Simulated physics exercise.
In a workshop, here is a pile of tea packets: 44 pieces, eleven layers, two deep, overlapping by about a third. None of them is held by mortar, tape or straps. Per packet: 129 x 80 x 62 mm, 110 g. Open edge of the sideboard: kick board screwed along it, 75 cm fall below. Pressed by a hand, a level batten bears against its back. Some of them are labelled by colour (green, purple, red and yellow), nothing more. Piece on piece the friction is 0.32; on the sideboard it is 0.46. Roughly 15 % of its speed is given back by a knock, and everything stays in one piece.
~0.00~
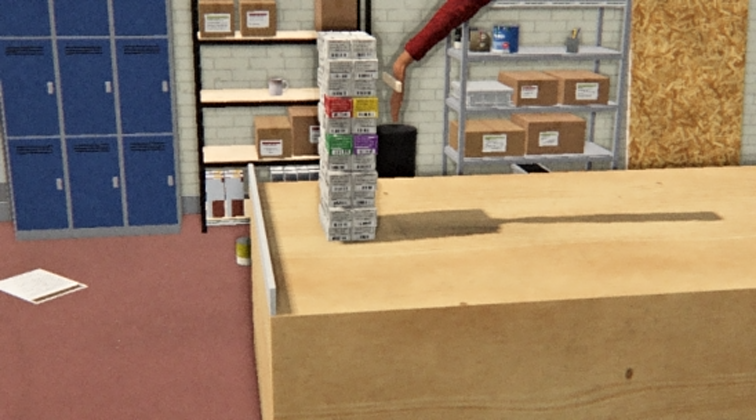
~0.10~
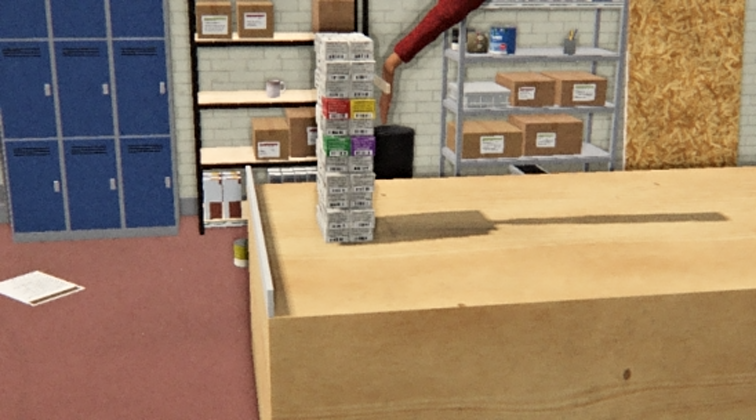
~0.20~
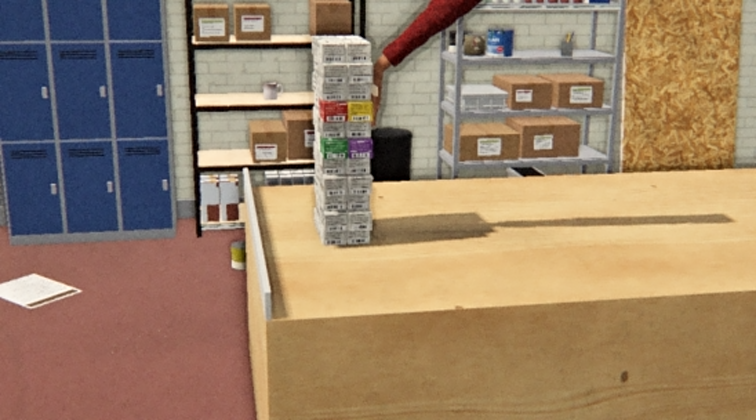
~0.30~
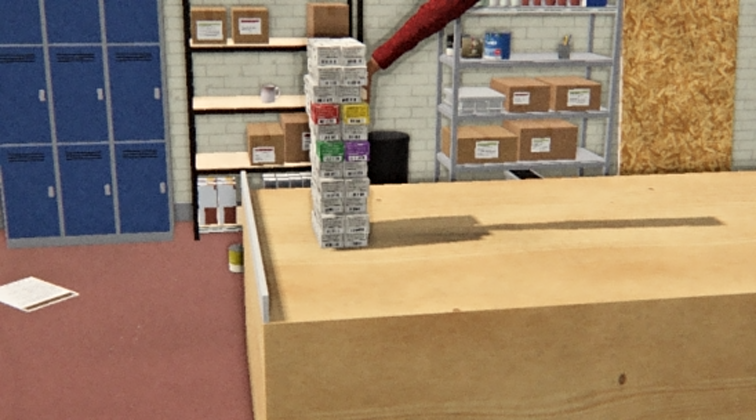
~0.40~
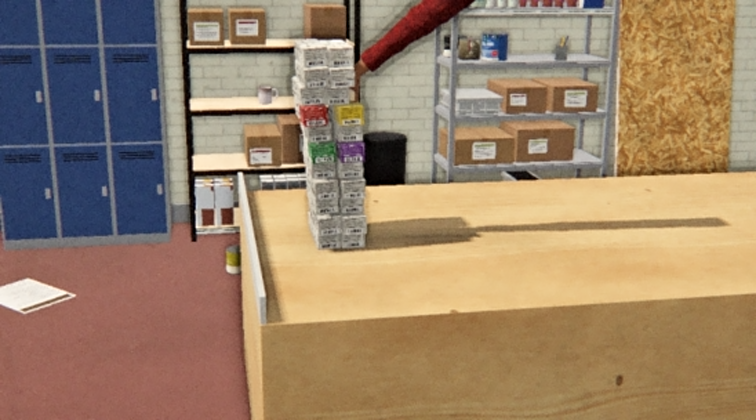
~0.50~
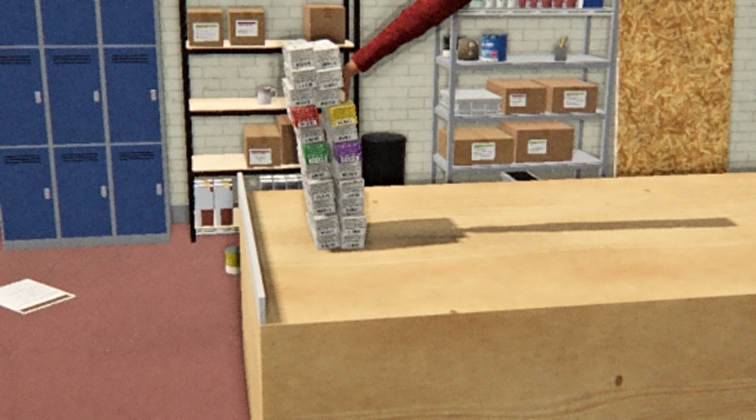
A tall stack of small packets leaned to the left on a wooden bench as a red-sleeved arm reached in from the right and pushed against its upper part, skewing the red and yellow ones.
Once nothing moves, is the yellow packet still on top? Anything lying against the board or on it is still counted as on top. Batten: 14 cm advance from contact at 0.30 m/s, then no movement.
Yes.
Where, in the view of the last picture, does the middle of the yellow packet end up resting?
It stops roughly at (284, 217).
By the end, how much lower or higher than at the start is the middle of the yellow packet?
About 34 cm lower.
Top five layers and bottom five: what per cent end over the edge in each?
Top 80 per cent versus bottom 10 per cent.
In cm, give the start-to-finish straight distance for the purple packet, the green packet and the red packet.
Purple 2 cm, green 128 cm, red 148 cm.
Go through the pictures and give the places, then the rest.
In the first picture (places mark the middle of the side facing us; the camera pans a little), batten (400, 88) 7 cm from the stack; yellow packet (366, 108); red packet (341, 109); green packet (341, 146); nothing disturbed.
Batten (388, 89) 36 mm from the stack; yellow packet (364, 110), in the second picture.
Batten (376, 92) 6 mm from the stack; yellow packet (361, 112), in the third picture.
Batten (365, 95) 24 mm in; yellow packet (357, 115); red packet (327, 115) shifted 21 mm; 19 disturbed, none over the edge, in the fourth picture.
Batten (353, 96) 54 mm in; yellow packet (352, 116) shifted 15 mm; red packet (316, 117) leaning 4°; steepest lean 4°, the packet at (307, 41); 37 disturbed, none over the edge, in the fifth picture.
Batten (343, 97) 8 cm in; yellow packet (344, 116) leaning 8°; red packet (306, 118) leaning 7°; green packet (317, 155) leaning 7°; 40 disturbed, none over the edge, in the sixth picture.
After 0.82 s, none of the 44 packets over the edge, 38 disturbed; yellow packet leaning 45°, 22 mm lower; red packet leaning 27°, 41 mm lower.
After 1.18 s, 18 of the 44 packets over the edge; yellow packet on its side; green packet on its side.
By the end (2.0 s), 19 of the 44 packets over the edge; yellow packet on its side; green packet upside down; red packet on its side. As the last picture would show them, middles, yellow packet near (284, 217).
